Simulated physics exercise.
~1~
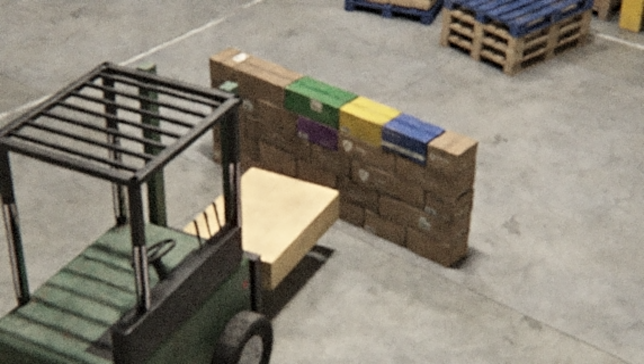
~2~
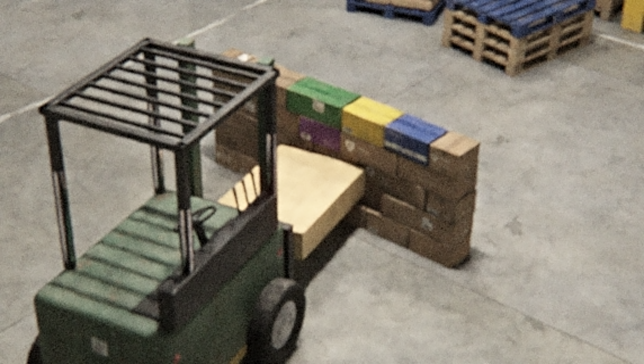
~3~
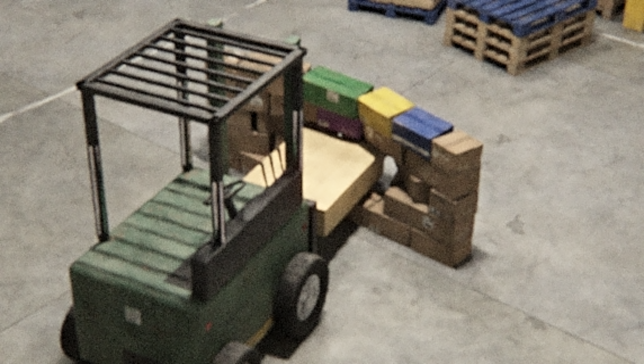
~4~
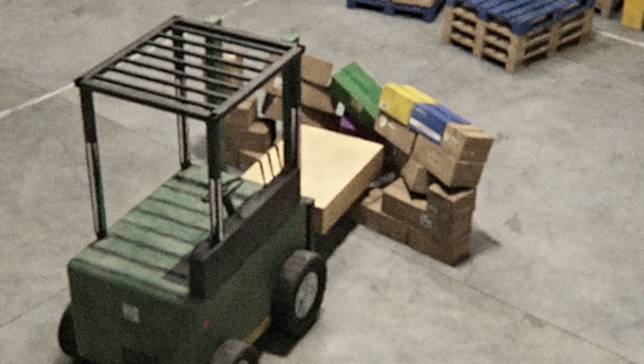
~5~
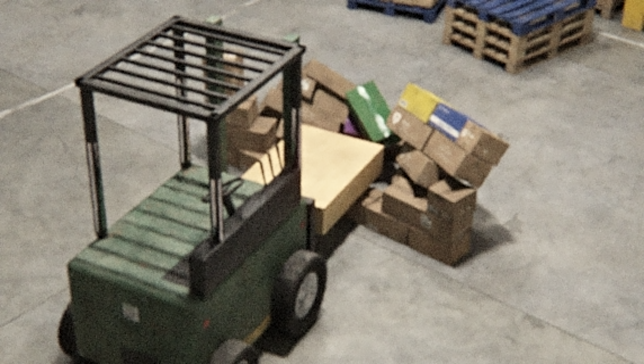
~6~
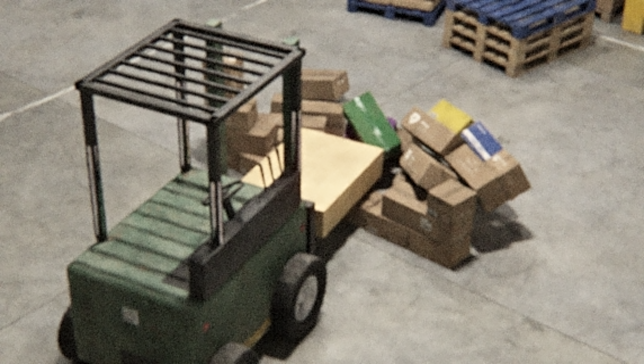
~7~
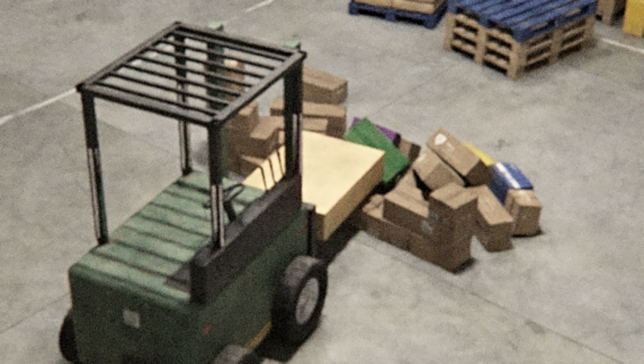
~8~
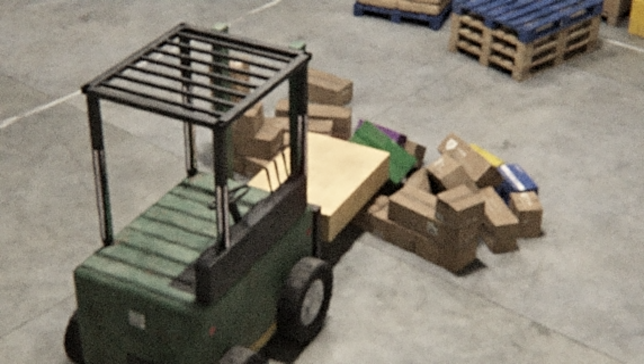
Green forklift pushing a pale block through a wall of cardboard boxes, then stopping as the middle and right side collapse into a heap.
